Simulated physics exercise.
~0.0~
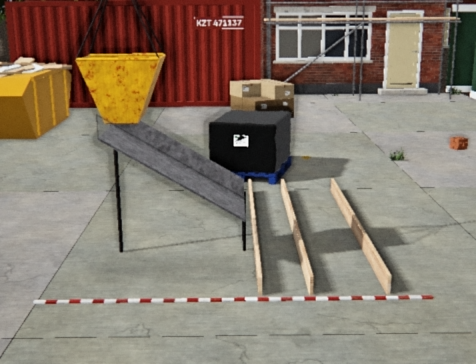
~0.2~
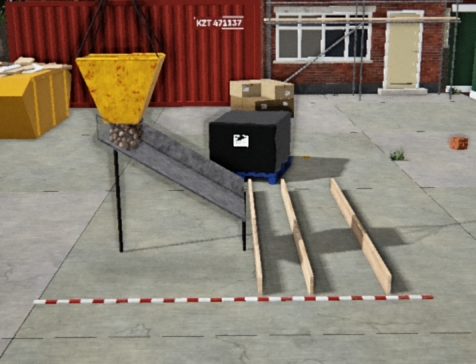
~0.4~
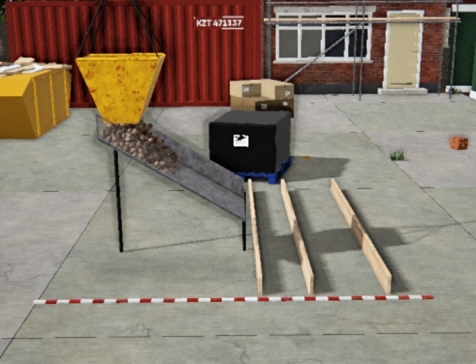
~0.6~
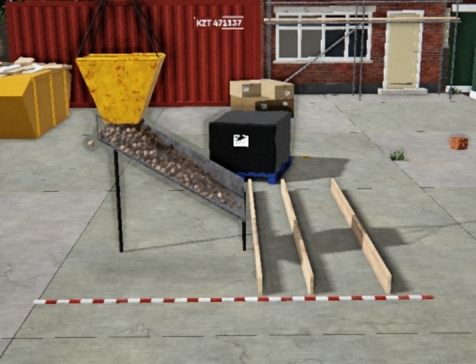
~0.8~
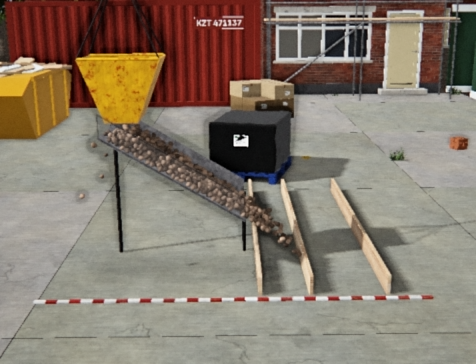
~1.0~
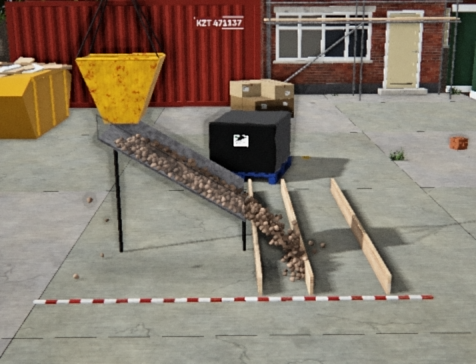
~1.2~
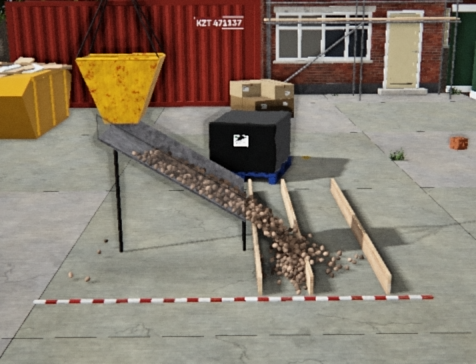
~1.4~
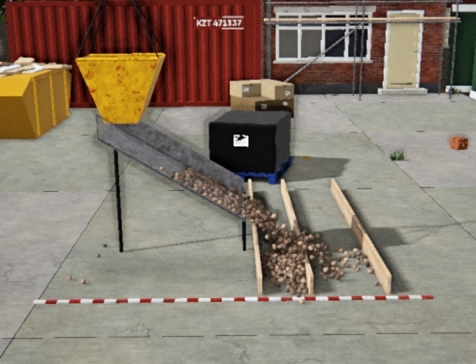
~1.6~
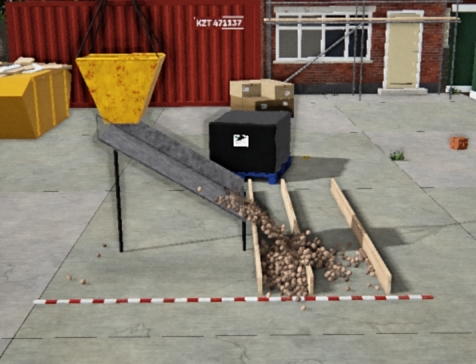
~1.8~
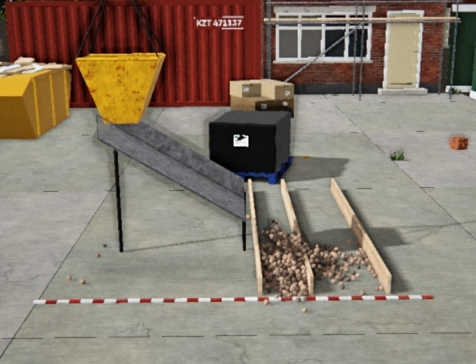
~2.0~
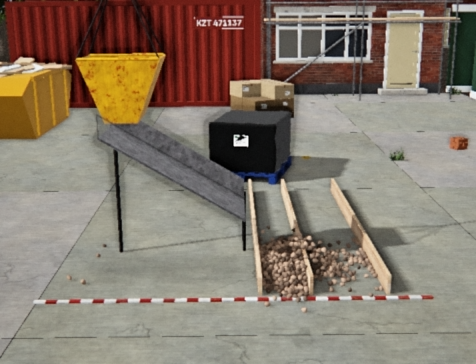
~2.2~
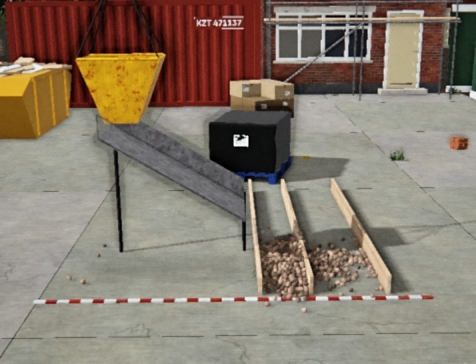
Yellow skip releasing brown stones down a sloping steel chute into two board-sided bays, most settling in the left one.
